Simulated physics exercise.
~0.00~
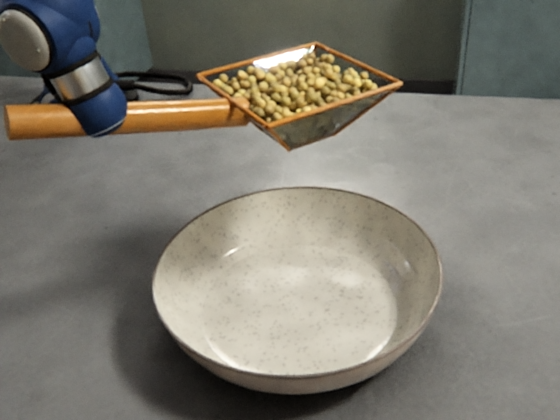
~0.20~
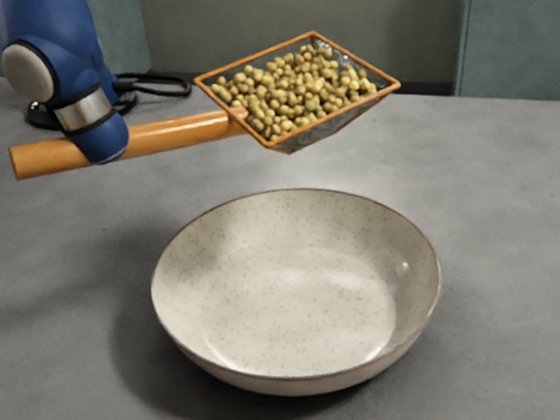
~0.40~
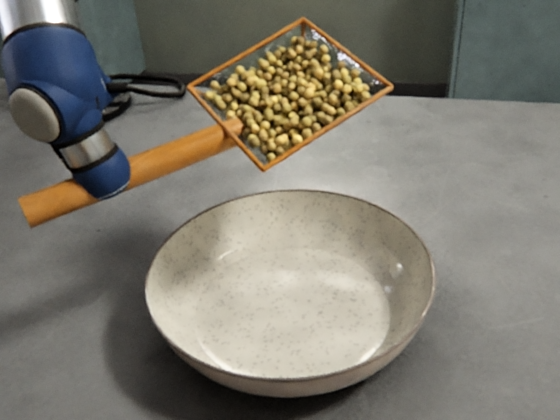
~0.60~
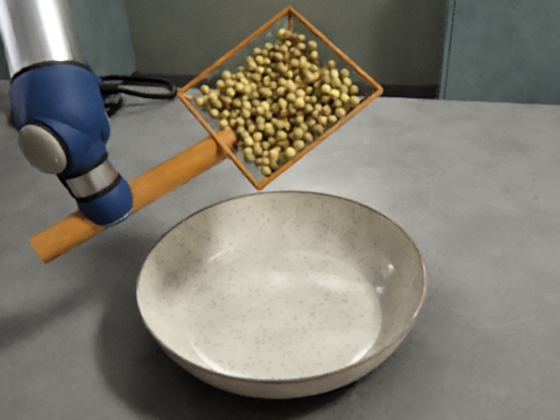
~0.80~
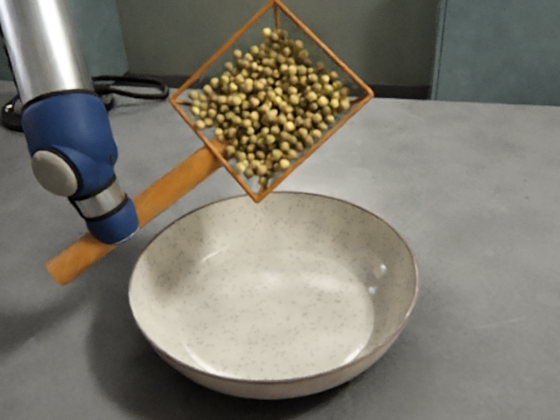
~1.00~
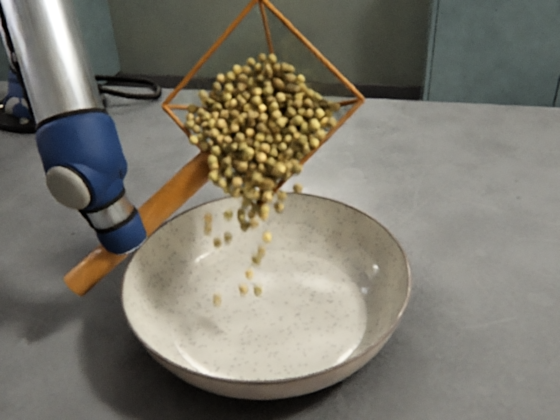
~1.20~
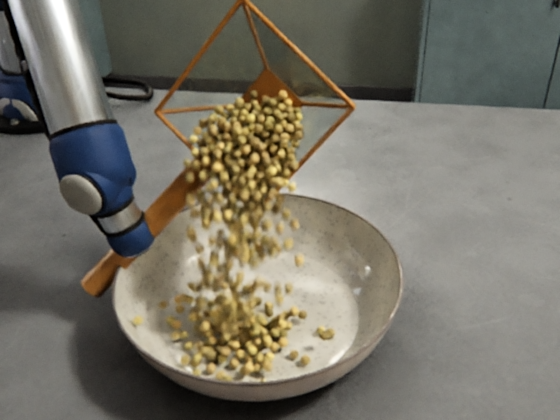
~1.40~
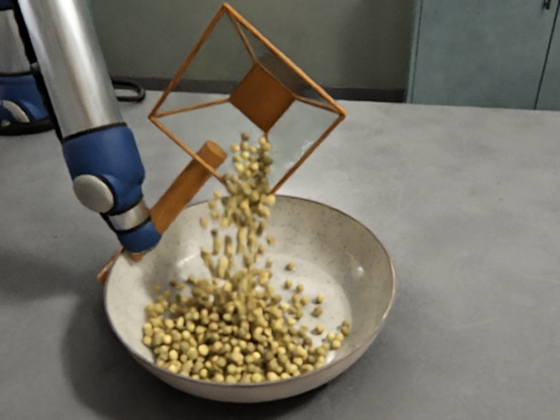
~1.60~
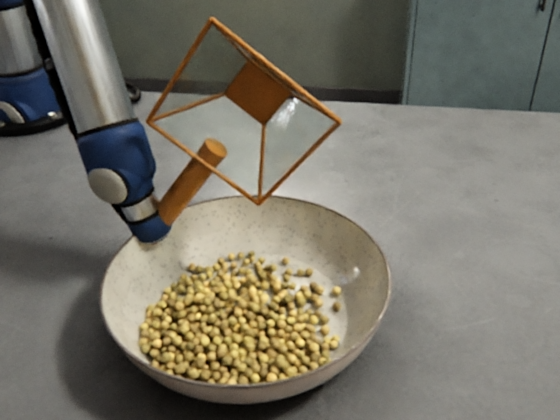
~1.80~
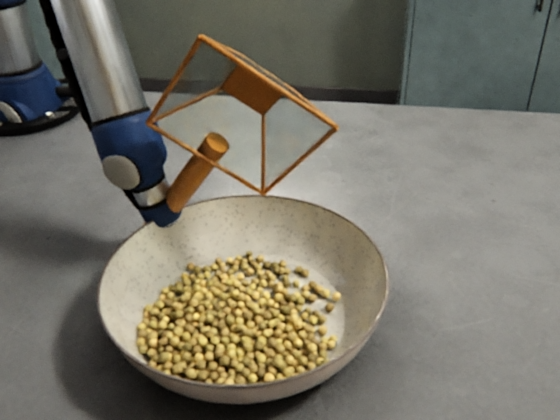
Robotic arm tilting a wooden-framed scoop of soya beans until they all pour into a speckled bowl, leaving the scoop empty.
